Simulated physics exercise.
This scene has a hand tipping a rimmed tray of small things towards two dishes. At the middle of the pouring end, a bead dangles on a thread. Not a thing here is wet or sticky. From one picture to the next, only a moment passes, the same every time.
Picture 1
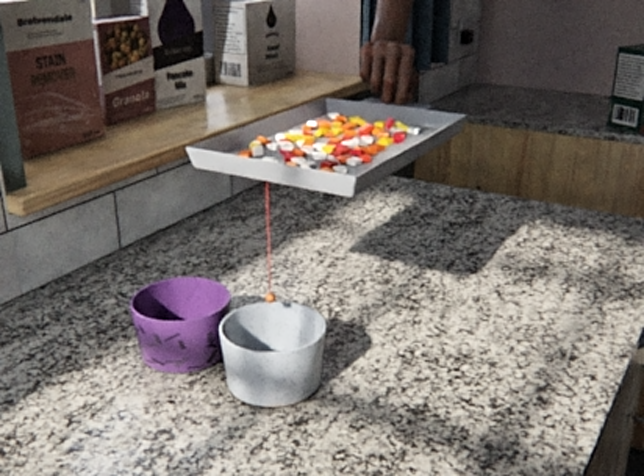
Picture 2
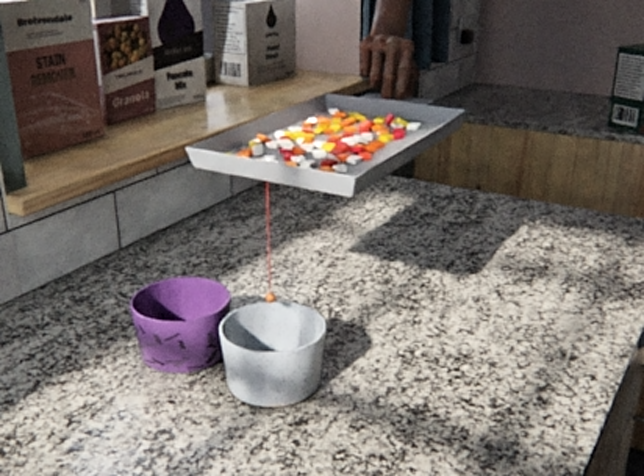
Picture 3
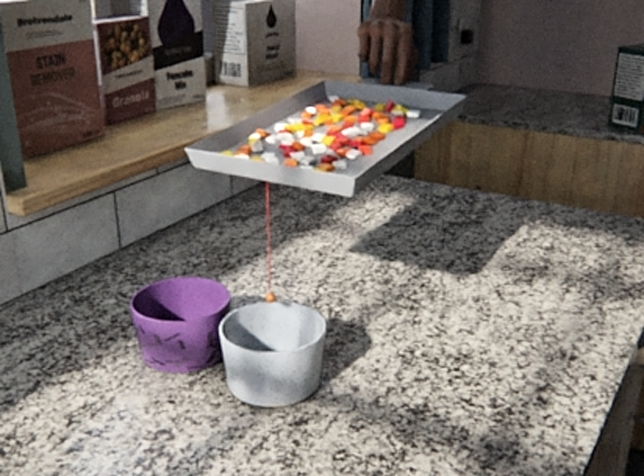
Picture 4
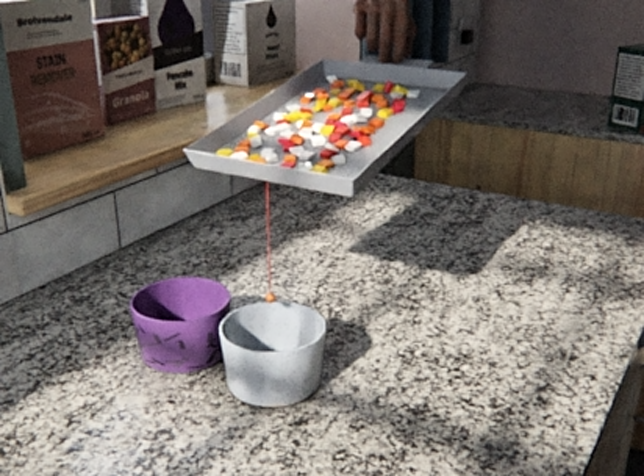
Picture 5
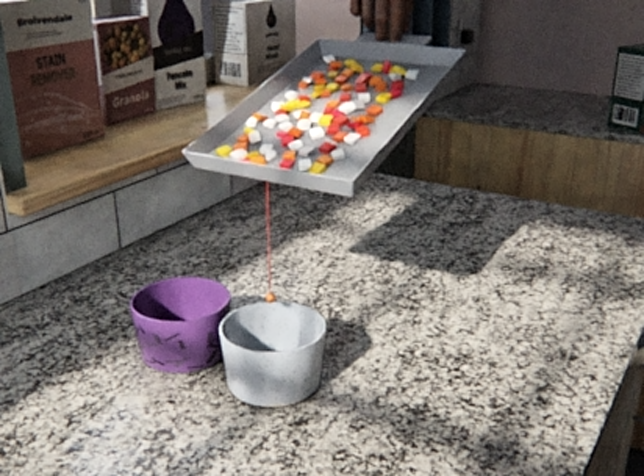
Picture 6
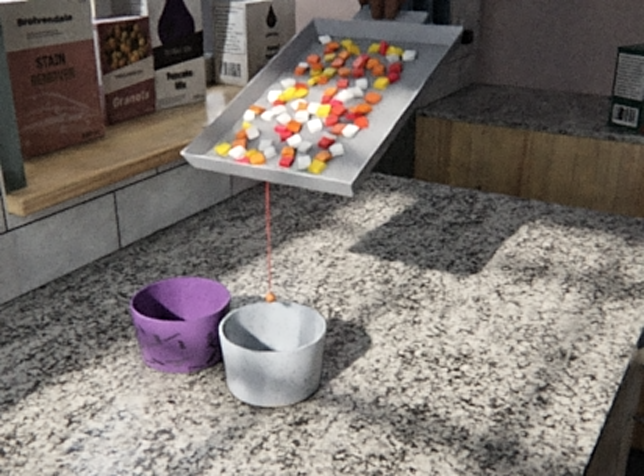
A rimmed gray tray of small red, orange, yellow and white pieces, held by a hand at its far end, tilts gradually more steeply toward a purple dish and a pale gray dish, while a bead hangs beneath its lower edge.
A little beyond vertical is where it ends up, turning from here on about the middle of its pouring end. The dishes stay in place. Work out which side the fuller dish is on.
It is on the right.
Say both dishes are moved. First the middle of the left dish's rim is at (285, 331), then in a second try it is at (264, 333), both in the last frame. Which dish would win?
The leftmost dish, then the leftmost dish.
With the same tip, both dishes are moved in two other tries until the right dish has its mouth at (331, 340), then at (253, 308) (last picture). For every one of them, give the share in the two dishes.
Some 50 percent, followed by some 20 percent.
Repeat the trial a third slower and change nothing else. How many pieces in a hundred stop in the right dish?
Share: Roughly 40%.
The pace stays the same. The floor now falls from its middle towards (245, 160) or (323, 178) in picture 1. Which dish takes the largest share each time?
Try 1: The left-side dish; try 2: The right-side dish.
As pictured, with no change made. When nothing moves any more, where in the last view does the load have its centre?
Centre at rest, last view: Approx. (236, 387).
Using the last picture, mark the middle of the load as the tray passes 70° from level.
Somewhere around pixel (262, 156) in the last picture.
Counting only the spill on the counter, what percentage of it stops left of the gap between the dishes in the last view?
About 70 percent of the spill.
Soon, tray tipped steeply; nearly all on the tray; a small part in the air.
A while on, tray tipped past a quarter turn; a small part on the tray; a small part in the right dish; a stray few in the left dish; about a quarter outside both; about a third in the air.
Towards the end, tray tipped past a quarter turn; about a third in the right dish; a small part in the left dish; about half outside both.
Finally, tray tipped past a quarter turn; about a third in the right dish; a small part in the left dish; about half outside both.
